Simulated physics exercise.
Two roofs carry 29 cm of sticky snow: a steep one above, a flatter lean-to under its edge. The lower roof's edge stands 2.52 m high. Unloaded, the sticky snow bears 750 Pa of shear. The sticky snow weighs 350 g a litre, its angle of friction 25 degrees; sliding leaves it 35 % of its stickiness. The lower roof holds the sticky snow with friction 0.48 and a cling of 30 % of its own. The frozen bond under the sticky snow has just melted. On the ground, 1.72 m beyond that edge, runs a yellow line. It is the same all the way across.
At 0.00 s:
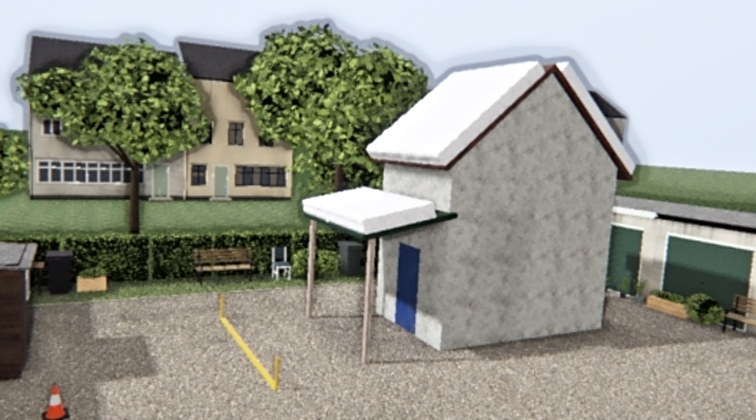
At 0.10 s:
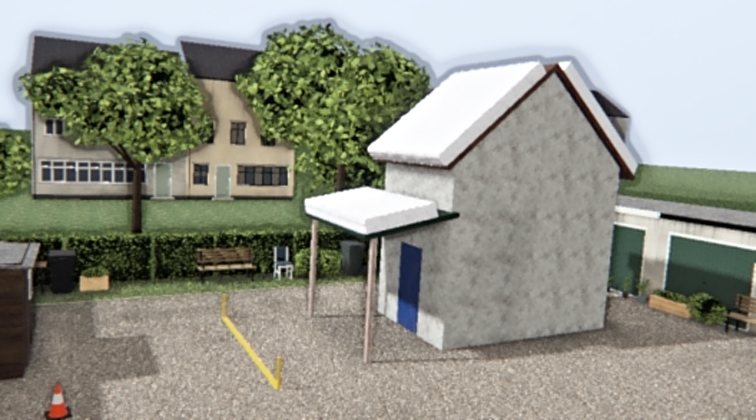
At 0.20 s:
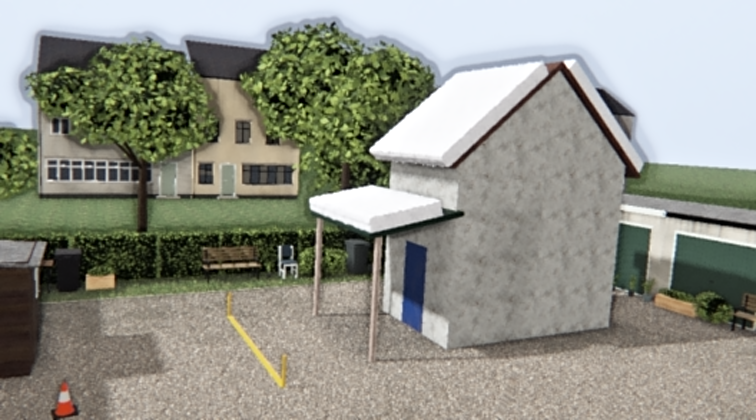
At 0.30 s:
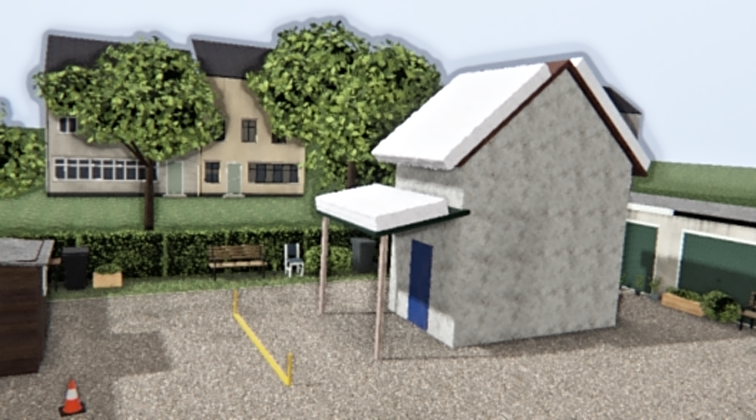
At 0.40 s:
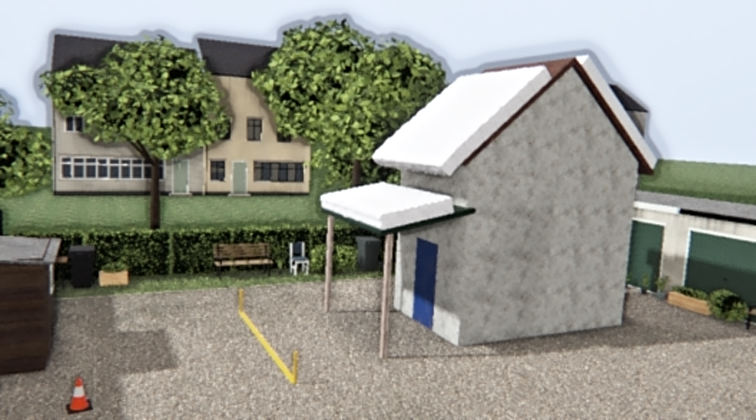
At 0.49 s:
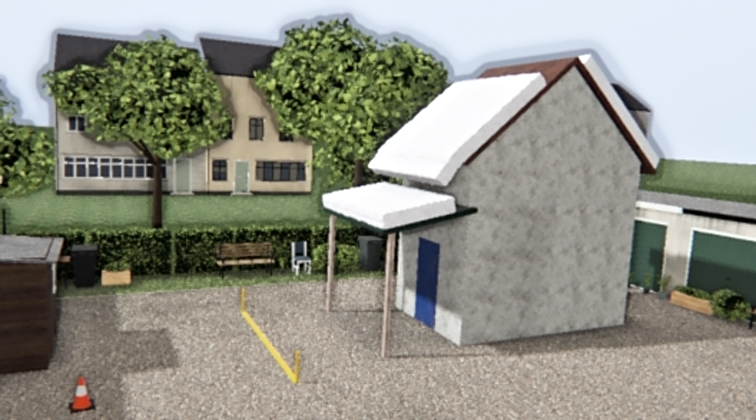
In a gravel yard with a yellow line on the ground, a thick slab of snow slides gradually down the steep roof of a grey building, its lower edge moving out over the snow-covered lean-to above a blue door.
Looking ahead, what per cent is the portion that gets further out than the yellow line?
Close to 34 per cent.
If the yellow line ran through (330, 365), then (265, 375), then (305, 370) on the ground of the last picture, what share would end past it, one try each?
In turn about 55 %, 25 %, 40 %.
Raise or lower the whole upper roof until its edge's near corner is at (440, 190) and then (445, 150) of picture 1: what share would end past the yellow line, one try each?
In that order: 10 %, 45 %.
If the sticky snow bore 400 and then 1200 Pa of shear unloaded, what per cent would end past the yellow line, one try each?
In turn about 45 %, 20 %.
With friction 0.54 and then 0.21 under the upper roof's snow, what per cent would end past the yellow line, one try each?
In turn about 6 %, 25 %.
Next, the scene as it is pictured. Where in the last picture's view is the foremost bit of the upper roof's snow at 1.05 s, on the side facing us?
Around (372, 207).
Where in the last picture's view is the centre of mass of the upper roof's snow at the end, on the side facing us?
At about (304, 324).
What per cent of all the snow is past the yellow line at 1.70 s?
About 10 %.
After 1.05 s, none is below the lower edge and 0 % is past the line.
After 1.70 s, 46 % is below the lower edge and 9 % is past the line.
After 2.35 s, 64 % is below the lower edge and 34 % is past the line.
After 3.00 s, 66 % is below the lower edge and 34 % is past the line.
After 3.50 s, 66 % is below the lower edge and 34 % is past the line.
